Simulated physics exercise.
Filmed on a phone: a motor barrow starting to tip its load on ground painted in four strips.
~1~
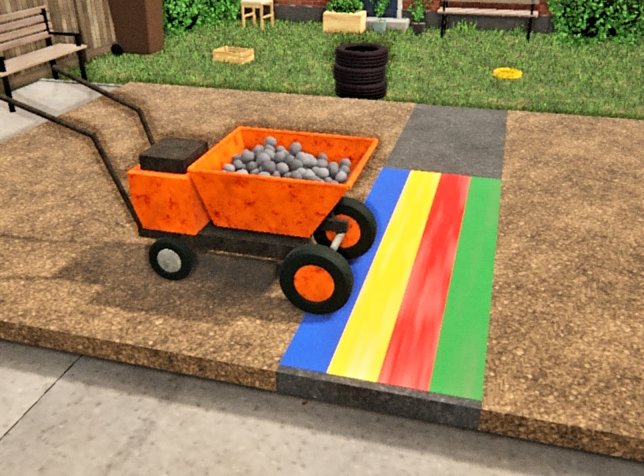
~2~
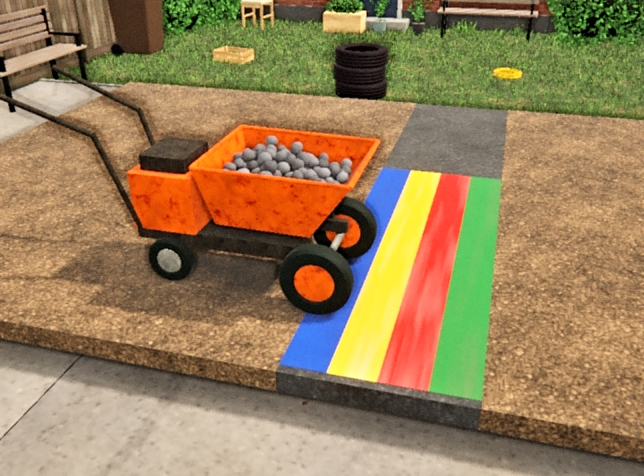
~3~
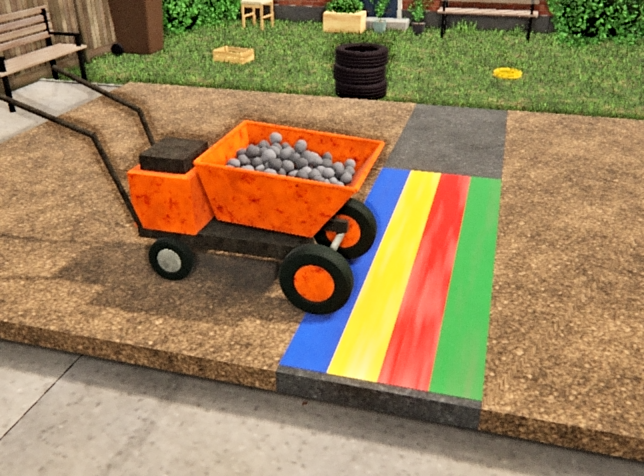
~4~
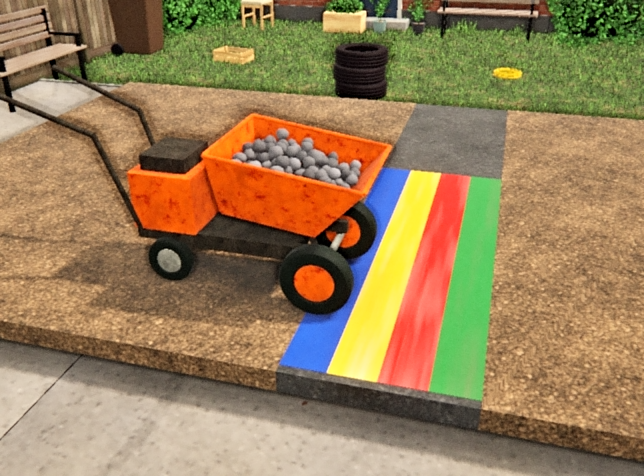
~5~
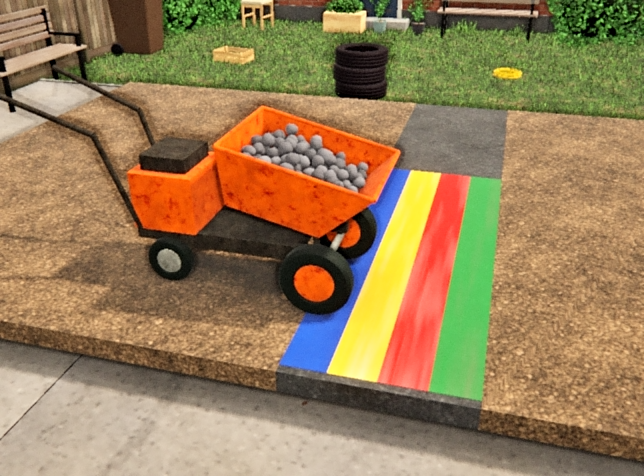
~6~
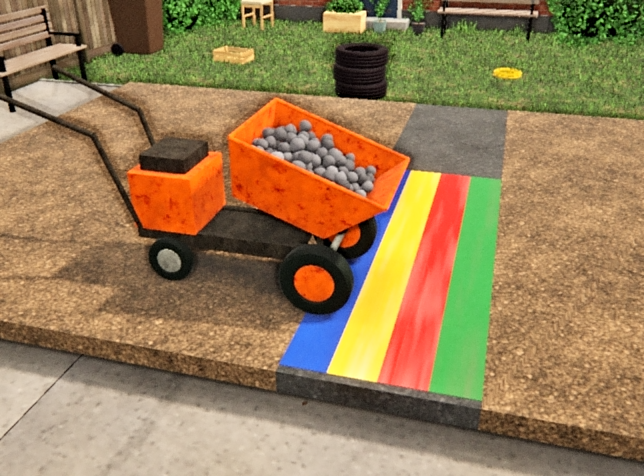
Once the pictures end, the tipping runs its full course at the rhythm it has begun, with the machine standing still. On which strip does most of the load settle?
The heap favours the green strip.
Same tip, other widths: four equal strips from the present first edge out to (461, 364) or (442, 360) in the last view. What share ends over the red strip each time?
First some 0, then 0 per cent.
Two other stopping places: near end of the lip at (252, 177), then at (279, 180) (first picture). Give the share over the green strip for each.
About 10 and 20 per cent.
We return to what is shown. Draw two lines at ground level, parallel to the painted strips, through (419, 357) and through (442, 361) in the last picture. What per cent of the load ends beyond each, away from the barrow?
In turn 80 and 60 in a hundred.
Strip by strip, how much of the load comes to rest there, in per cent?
About: Blue strip 0, yellow strip 0, red strip 10, green strip 40 per cent.
Soon, skip tipped steeply; all in the skip.
A while on, skip tipped right over; about two thirds in the skip; a small part over the red strip; about a quarter over the green strip; a stray few off the paint.
Towards the end, skip tipped right over; about a quarter in the skip; a small part over the red strip; about a third over the green strip; about a quarter off the paint.
Finally, skip tipped right over; about a quarter in the skip; none over the blue strip; none over the yellow strip; a small part over the red strip; about a third over the green strip; about a quarter off the paint.
